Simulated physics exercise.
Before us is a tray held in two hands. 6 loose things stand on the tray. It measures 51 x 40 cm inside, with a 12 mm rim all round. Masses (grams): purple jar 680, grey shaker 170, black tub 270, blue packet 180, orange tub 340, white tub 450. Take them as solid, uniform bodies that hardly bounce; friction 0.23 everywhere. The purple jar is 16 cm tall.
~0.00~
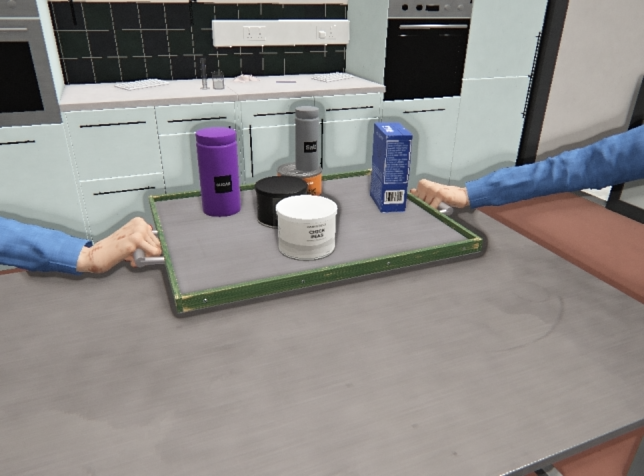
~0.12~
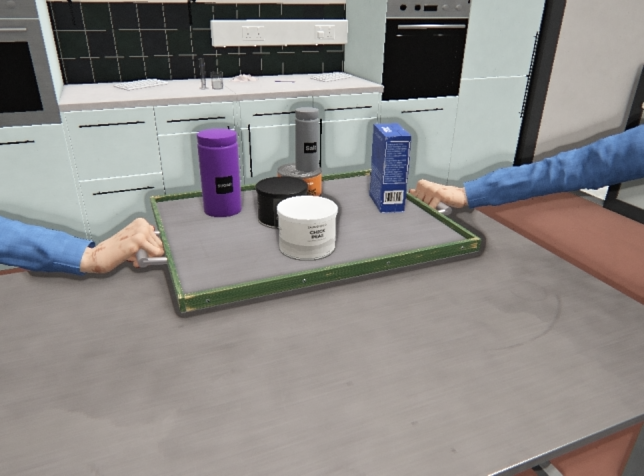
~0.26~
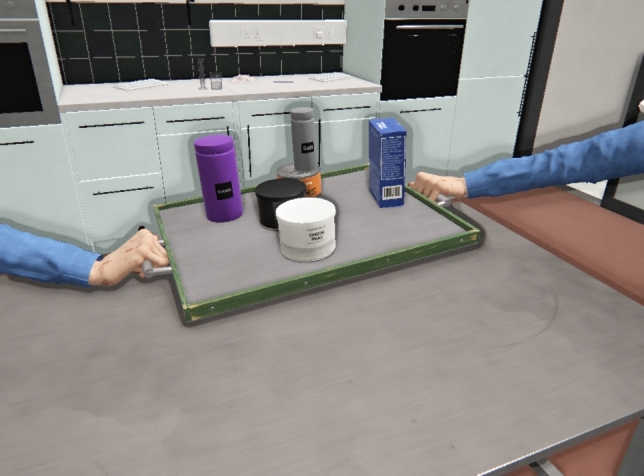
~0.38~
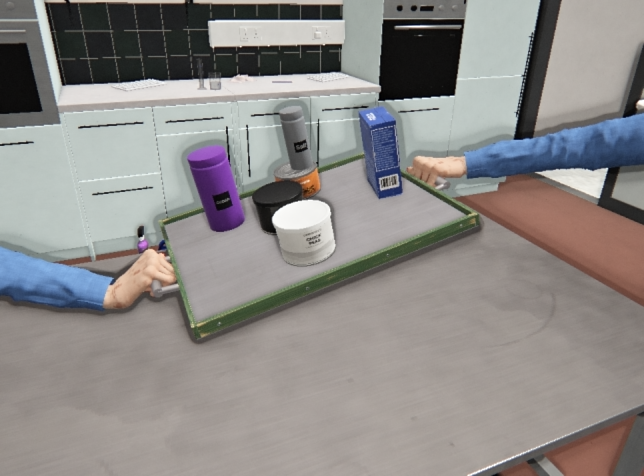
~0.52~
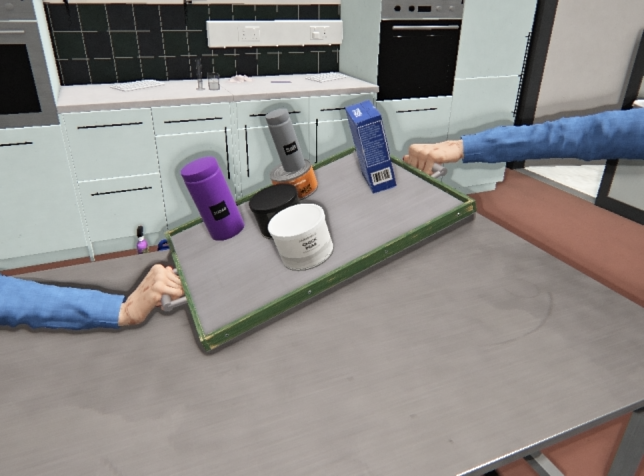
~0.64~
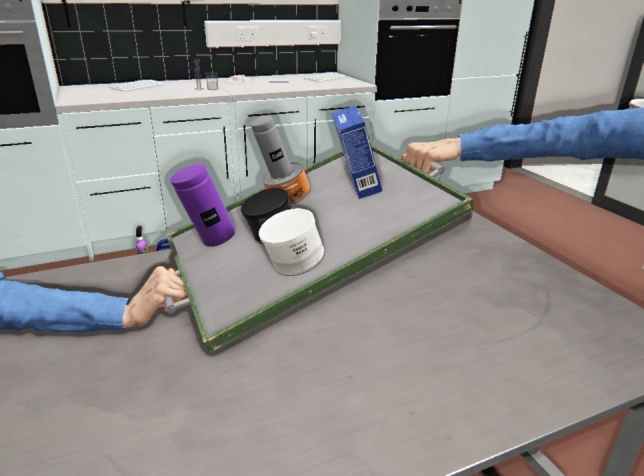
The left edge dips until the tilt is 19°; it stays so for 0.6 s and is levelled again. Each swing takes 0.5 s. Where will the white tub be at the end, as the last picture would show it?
The white tub comes to rest near (214, 247).
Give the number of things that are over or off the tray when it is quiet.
That comes to 2.
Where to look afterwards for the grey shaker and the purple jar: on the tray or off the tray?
The grey shaker ends off the tray; the purple jar finishes off the tray.
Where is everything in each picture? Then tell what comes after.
The first picture shows tray level; white tub (307, 227); purple jar (219, 172).
The second picture shows tray level; black tub (282, 202); blue packet (389, 168).
The third picture shows tray at 4°, left edge down; purple jar (219, 179).
The fourth picture shows tray at 12°, left edge down; grey shaker (296, 138); black tub (281, 207).
The fifth picture shows tray at 18°, left edge down; blue packet (371, 147); orange tub (294, 180).
The sixth picture shows tray at 19°, left edge down; white tub (293, 242) 2 cm from its spot; purple jar (204, 206) 3 cm from its spot.
By 0.84 s, tray at 19°, left edge down; white tub 9 cm from its spot near (260, 259); grey shaker 13 cm from its spot; purple jar rocked 6° off its seat.
By 1.04 s, tray at 19°, left edge down; purple jar now off the tray; white tub rocked 5° off its seat near (214, 280); grey shaker rocked 34° off its seat.
By 1.24 s, tray at 19°, left edge down; grey shaker now off the tray; white tub 17 cm from its spot near (216, 281); blue packet 33 cm from its spot.
By 1.44 s, tray at 10°, left edge down; white tub 17 cm from its spot near (213, 266); orange tub 25 cm from its spot; black tub 17 cm from its spot.
When it is over (2.2 s), off the tray, purple jar and grey shaker; not toppled but over 5 cm from the start, black tub, blue packet, orange tub and white tub. In the last view, white tub near (214, 246).
